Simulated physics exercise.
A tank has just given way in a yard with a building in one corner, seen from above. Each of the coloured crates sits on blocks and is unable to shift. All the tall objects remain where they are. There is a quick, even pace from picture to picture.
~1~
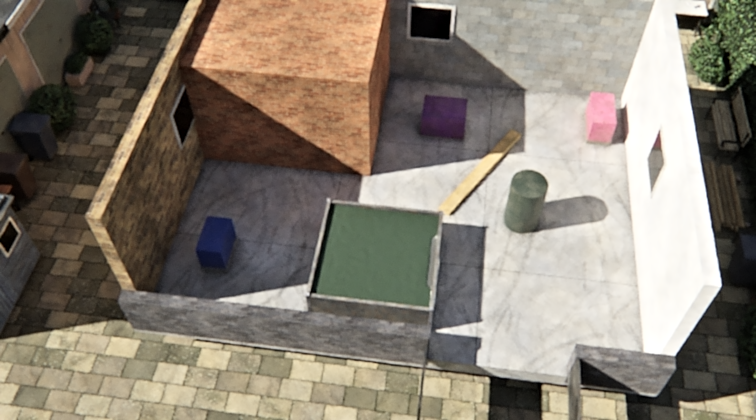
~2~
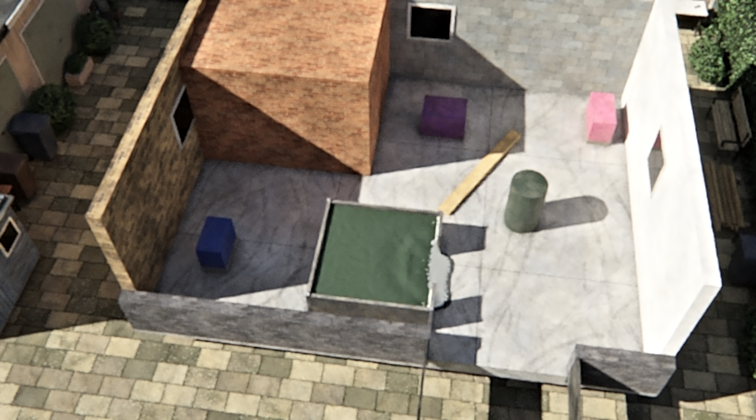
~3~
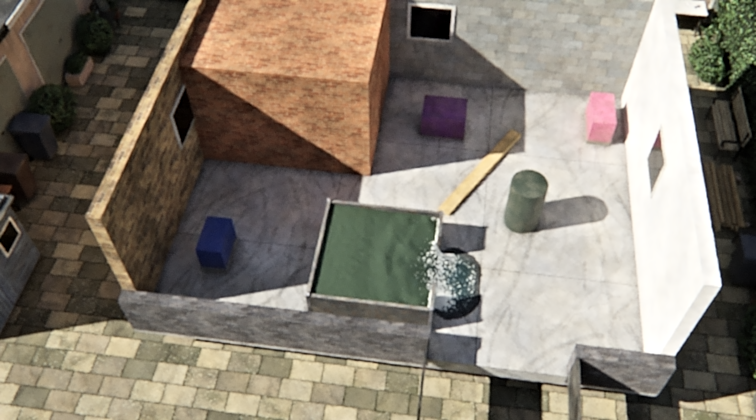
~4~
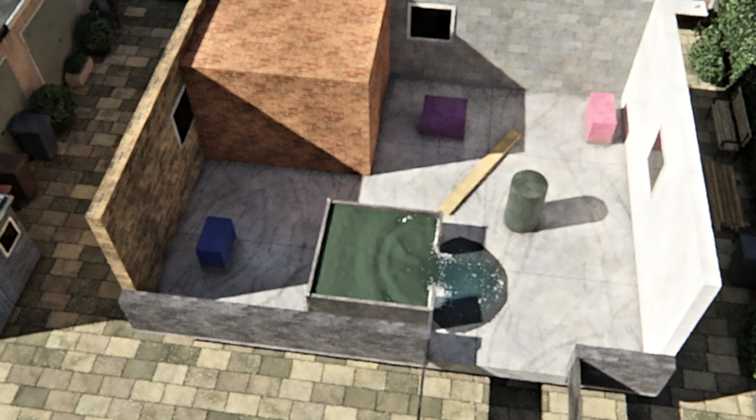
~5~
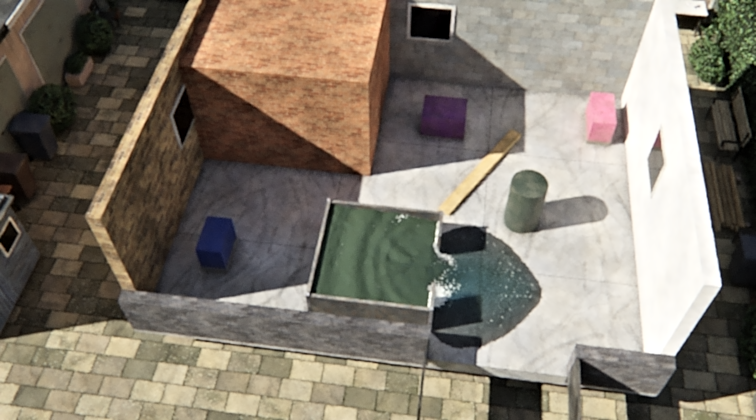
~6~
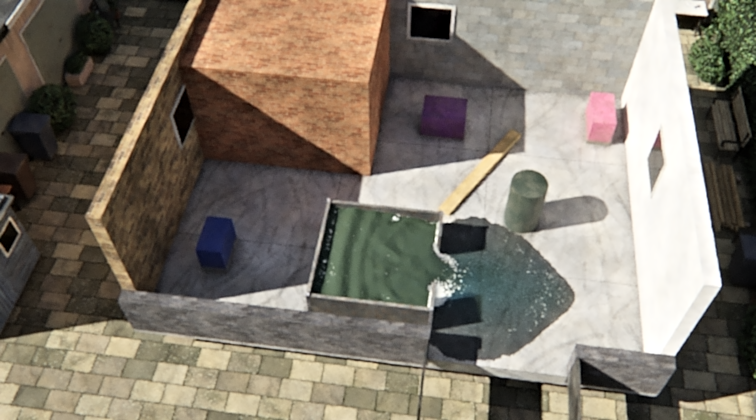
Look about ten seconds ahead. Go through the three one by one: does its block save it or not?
Pink crate: Too low, blue crate: High enough, purple crate: Too low.
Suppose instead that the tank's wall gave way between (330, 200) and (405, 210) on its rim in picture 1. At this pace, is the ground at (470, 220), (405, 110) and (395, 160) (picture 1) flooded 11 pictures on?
Place one: Spared by the leak. Place two: Reached by the flood. Place three: Reached by the flood.
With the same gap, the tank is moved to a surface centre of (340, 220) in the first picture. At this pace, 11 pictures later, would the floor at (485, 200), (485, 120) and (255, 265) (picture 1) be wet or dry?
The first spot is inundated, the second not reached, and the third not reached.
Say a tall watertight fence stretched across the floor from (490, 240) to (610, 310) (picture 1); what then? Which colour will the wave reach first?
First is the crate marked pink.
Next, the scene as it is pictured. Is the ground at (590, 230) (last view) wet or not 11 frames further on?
I'd expect that place to be drenched.
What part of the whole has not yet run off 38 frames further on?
Around 88 in a hundred.
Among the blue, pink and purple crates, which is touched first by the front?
That's the pink crate.
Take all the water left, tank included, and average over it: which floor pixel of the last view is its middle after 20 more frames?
Close to (477, 271).
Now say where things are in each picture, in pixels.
The first frame shows the tank at (377, 254) is whole and still.
In the second frame, water pours out at (434, 274) and has run to (441, 306).
In the third frame, water pours out at (434, 275) and has run to (474, 264).
In the fourth frame, the front is at (501, 302), out from the gap at (434, 275).
In the fifth frame, water pours out at (434, 274) and has run to (537, 292).
In the sixth frame, the front is at (570, 296), out from the gap at (434, 274).
A moment on, water covers 25 % of the floor; the pink crate not reached, the blue crate not reached, the purple crate not reached.
Next, water covers 30 % of the floor; the pink crate not reached, the blue crate not reached, the purple crate not reached.
Then, water covers 35 % of the floor; the pink crate water round its plinth, the blue crate not reached, the purple crate not reached.
Later, water covers 50 % of the floor; the pink crate water round its plinth, the blue crate not reached, the purple crate water round its plinth.
In the end, water covers 65 % of the floor; the pink crate was topped, the blue crate stayed above the water, the purple crate was topped.
